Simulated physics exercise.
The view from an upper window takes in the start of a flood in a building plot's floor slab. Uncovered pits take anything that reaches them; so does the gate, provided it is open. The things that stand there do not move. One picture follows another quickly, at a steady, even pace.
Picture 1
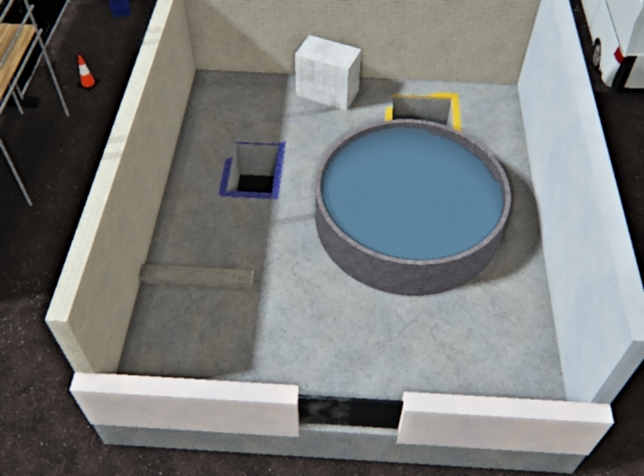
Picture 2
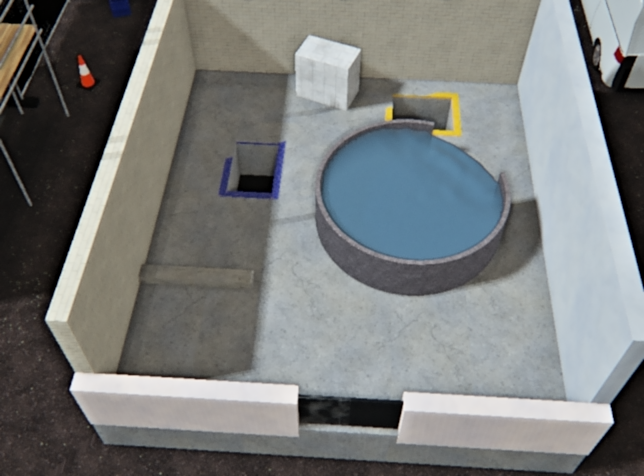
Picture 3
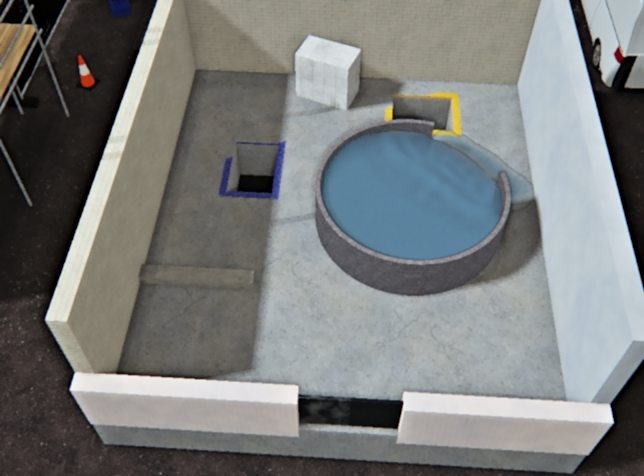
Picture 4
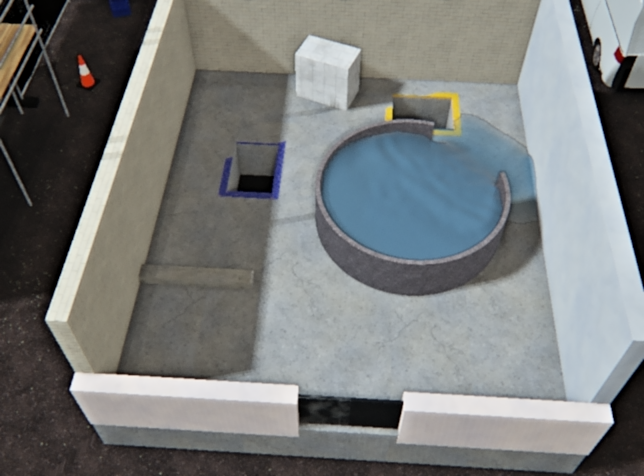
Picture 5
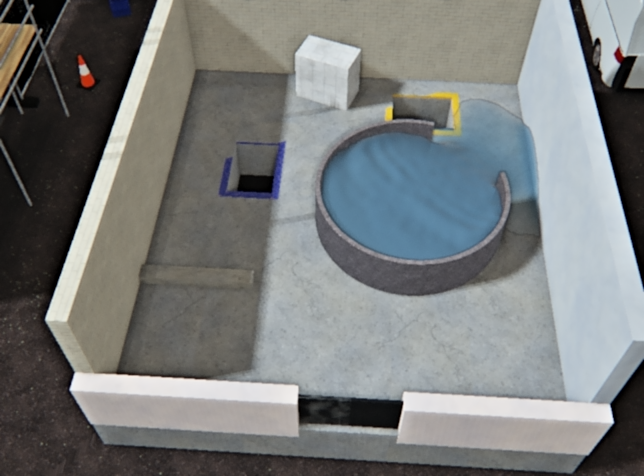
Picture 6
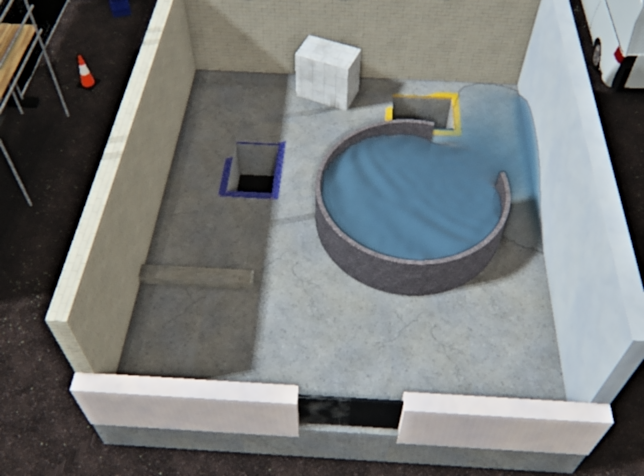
Water sits still in a round tank on a walled concrete floor until a gap opens in the tank's far right side. It pours out through the gap, fans across the slab to the right-hand wall, then spreads along it toward the back, beside the yellow-edged opening, while ripples cross the tank.
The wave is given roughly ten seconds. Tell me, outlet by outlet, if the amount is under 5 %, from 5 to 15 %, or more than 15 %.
At the end, gate: Short of a twentieth. Yellow pit: Upwards of fifteen per cent. Blue pit: Short of a twentieth.
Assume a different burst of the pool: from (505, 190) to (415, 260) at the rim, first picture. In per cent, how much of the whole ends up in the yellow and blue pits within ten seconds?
Yellow takes 10 in a hundred, blue takes 8 in a hundred.
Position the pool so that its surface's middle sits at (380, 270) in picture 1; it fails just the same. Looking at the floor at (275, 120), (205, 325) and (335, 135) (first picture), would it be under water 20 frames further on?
Taking them as they were asked, they come out bone dry, bone dry, soaked.
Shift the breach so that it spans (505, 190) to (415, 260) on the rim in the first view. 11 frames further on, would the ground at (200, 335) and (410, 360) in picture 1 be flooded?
Well, the first place ends up left untouched, and the second one drenched.
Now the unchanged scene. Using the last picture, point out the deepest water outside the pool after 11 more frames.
It should be deepest at about (511, 95).
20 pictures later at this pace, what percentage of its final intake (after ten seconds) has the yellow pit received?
Share at that point: Roughly 40 %.
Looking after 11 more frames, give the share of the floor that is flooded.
Close to 25 %.
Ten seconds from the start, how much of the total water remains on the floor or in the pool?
I'd estimate close to 48 per cent.
A moment on, water covers 15 % of the floor; the gate 0 %, the yellow pit 2 %, the blue pit 0 %.
Next, water covers 25 % of the floor; the gate 0 %, the yellow pit 5 %, the blue pit 0 %.
Then, water covers 45 % of the floor; the gate 0 %, the yellow pit 18 %, the blue pit 0 %.
Later, water covers 75 % of the floor; the gate 0 %, the yellow pit 35 %, the blue pit 1 %.
In the end, water covers 85 % of the floor; the gate 0 %, the yellow pit 48 %, the blue pit 3 %.
